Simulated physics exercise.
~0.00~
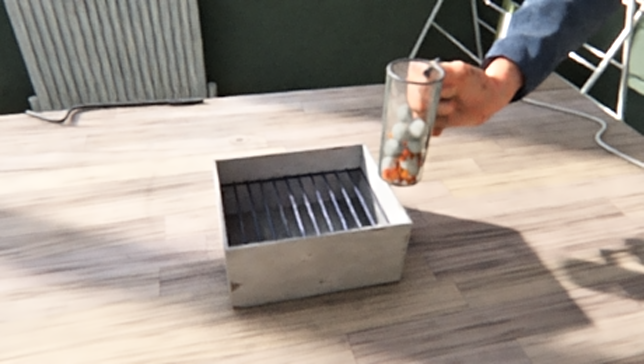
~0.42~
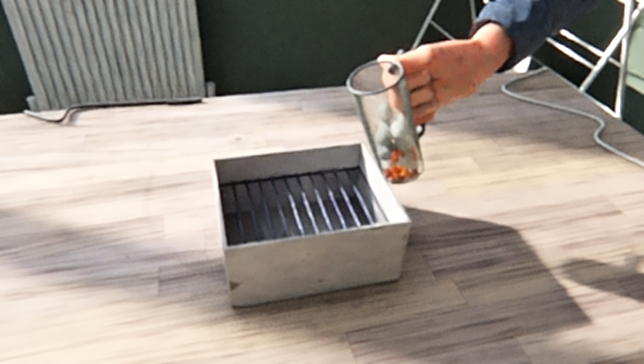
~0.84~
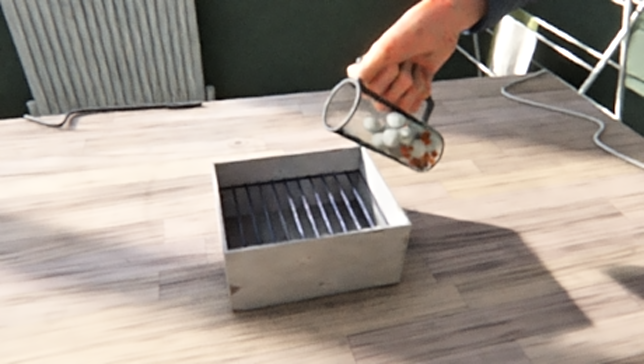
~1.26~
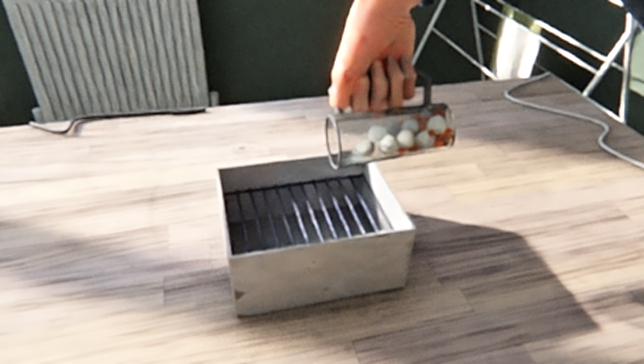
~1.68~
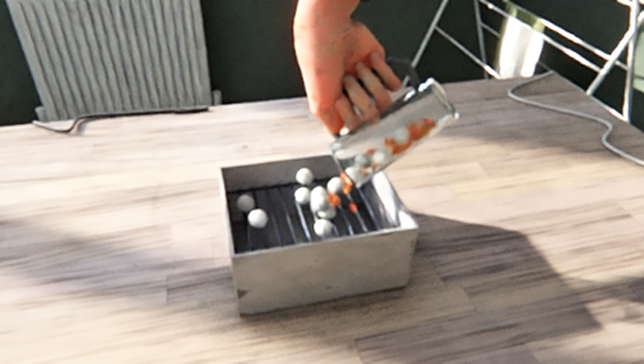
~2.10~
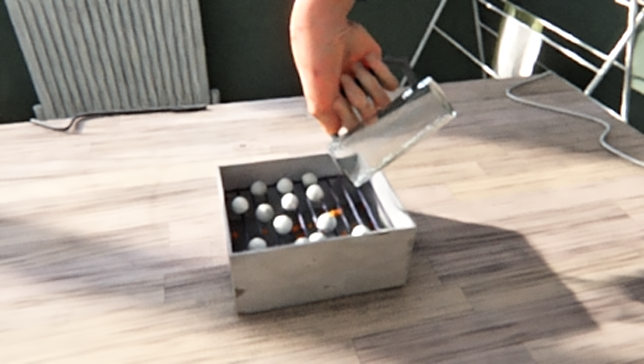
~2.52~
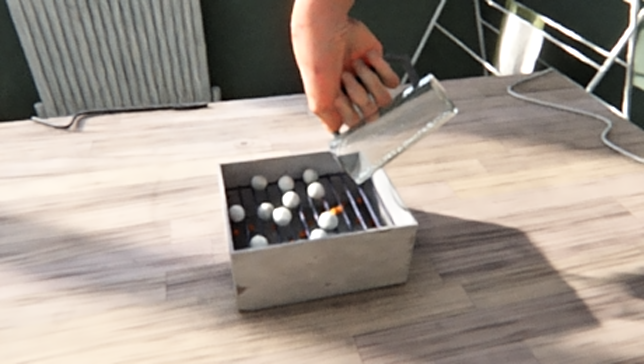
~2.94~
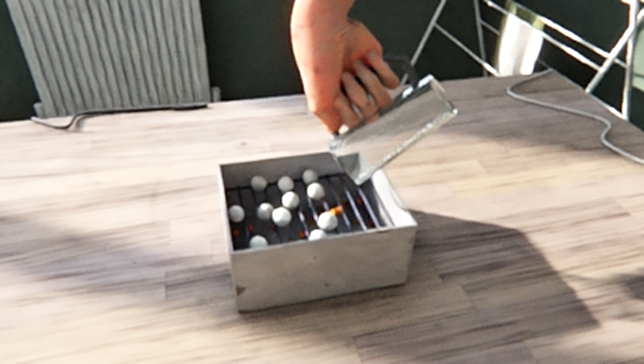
In this clip, a hand tilts a clear cup of orange and white pieces over a box with a wire rack, pouring them out until the cup is empty. The white balls rest on the wires, while nearly all the orange pieces drop below, with a little orange still showing.
